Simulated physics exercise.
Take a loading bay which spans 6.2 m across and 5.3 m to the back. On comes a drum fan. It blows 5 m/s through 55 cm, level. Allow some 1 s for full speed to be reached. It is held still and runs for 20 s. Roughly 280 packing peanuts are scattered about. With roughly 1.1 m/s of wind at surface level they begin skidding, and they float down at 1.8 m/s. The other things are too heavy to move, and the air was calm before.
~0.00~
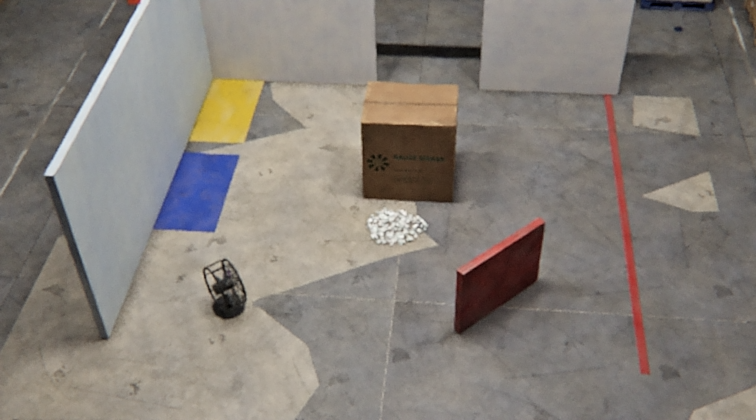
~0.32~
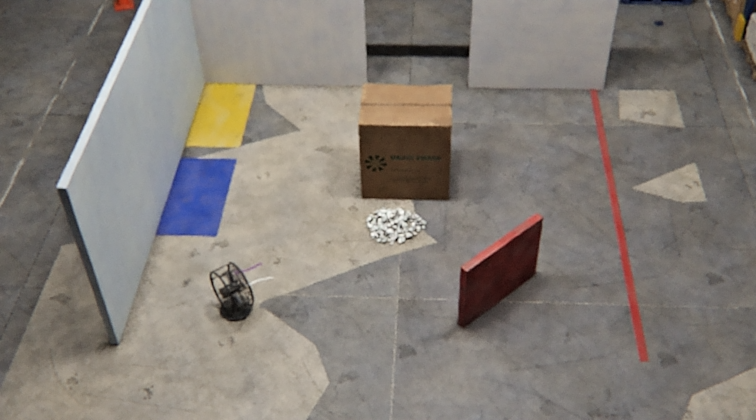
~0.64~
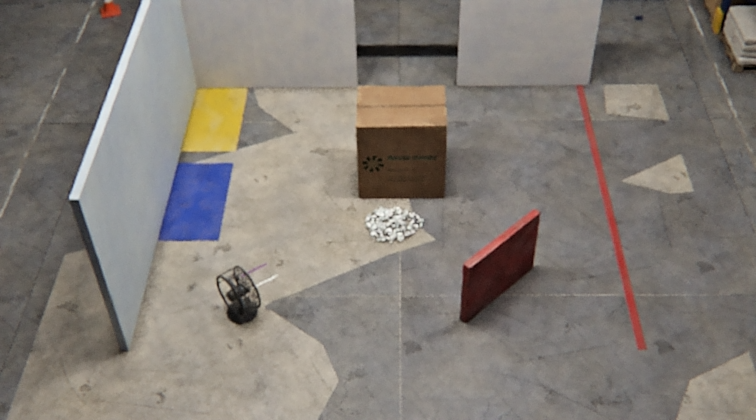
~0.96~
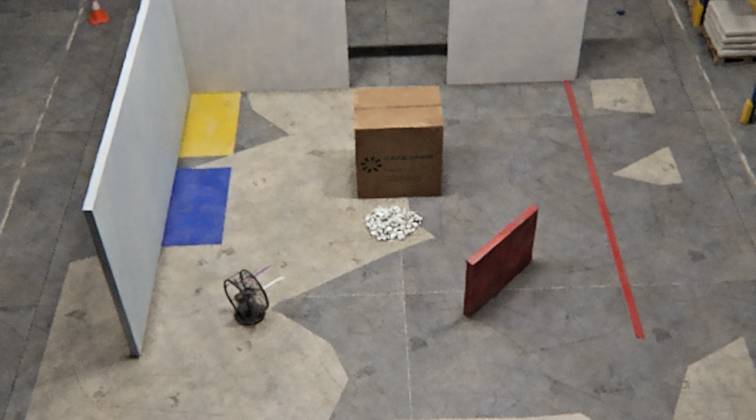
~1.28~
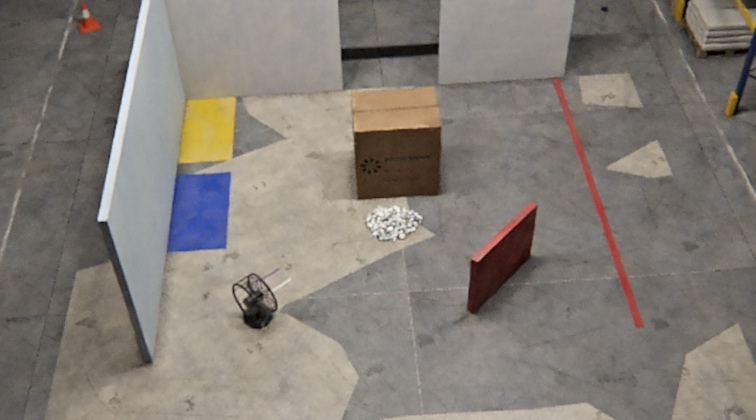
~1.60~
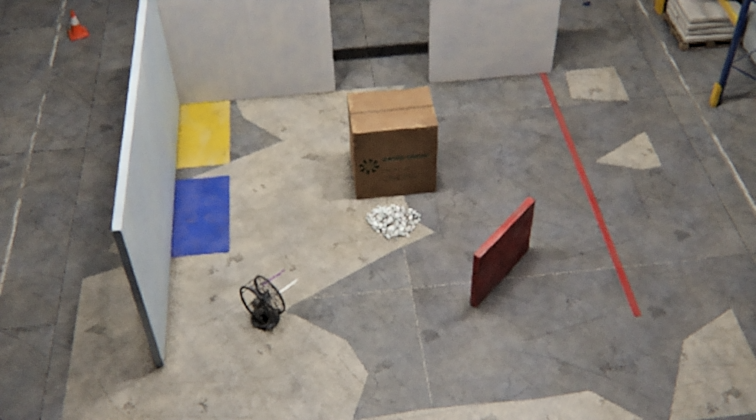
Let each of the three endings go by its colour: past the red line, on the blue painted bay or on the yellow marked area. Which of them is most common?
The colour with the most is red.
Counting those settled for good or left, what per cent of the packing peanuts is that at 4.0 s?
About 0 %.
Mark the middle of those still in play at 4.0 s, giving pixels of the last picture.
I'd aim at pixel (587, 183) or close to it.
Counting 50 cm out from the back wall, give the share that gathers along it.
0 %.
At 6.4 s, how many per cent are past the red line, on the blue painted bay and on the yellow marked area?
Roughly 90 % red, 0 % blue and 0 % yellow.
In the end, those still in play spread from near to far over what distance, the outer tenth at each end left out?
1.2 m or thereabouts.
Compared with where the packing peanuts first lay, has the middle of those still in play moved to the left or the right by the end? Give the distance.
Rightward, some 3.2 m.
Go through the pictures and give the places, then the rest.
In the first frame, the middle of the packing peanuts is near (393, 227), none has stirred yet and the mouth of the drum fan is at (225, 285).
In the second frame, the middle of the packing peanuts is near (392, 224), none has stirred yet, the yellow marked area is centred on (222, 114), the blue painted bay is centred on (198, 196) and the red line is centred on (619, 205).
In the third frame, the middle of the packing peanuts is near (391, 223), none has stirred yet, the top of a large carton is at (401, 105) and the top of a screen is at (503, 237).
In the fourth frame, the middle of the packing peanuts is near (390, 222) and none has stirred yet.
In the fifth frame, the middle of the packing peanuts is near (391, 222) and none has stirred yet.
In the sixth frame, the middle of the packing peanuts is near (391, 220), the farthest in sight from the drum fan is at (419, 215) and about 10 % have left their places.
After 4.0 s, 100 % are on the move or not yet settled, 0 % are on the yellow marked area, 0 % on the blue painted bay and 42 % past the red line; the middle of those still in play is near (587, 183).
After 6.4 s, 46 % are on the move or not yet settled, 0 % are on the yellow marked area, 0 % on the blue painted bay and 90 % past the red line; the middle of those still in play is near (616, 191).
After 11.0 s, 31 % are on the move or not yet settled, 0 % are on the yellow marked area, 0 % on the blue painted bay and 91 % past the red line; the middle of those still in play is near (616, 192).
After 20.0 s, at the end, 0 % are on the yellow marked area, 0 % on the blue painted bay and 92 % past the red line; the middle of those still in play is near (611, 195).
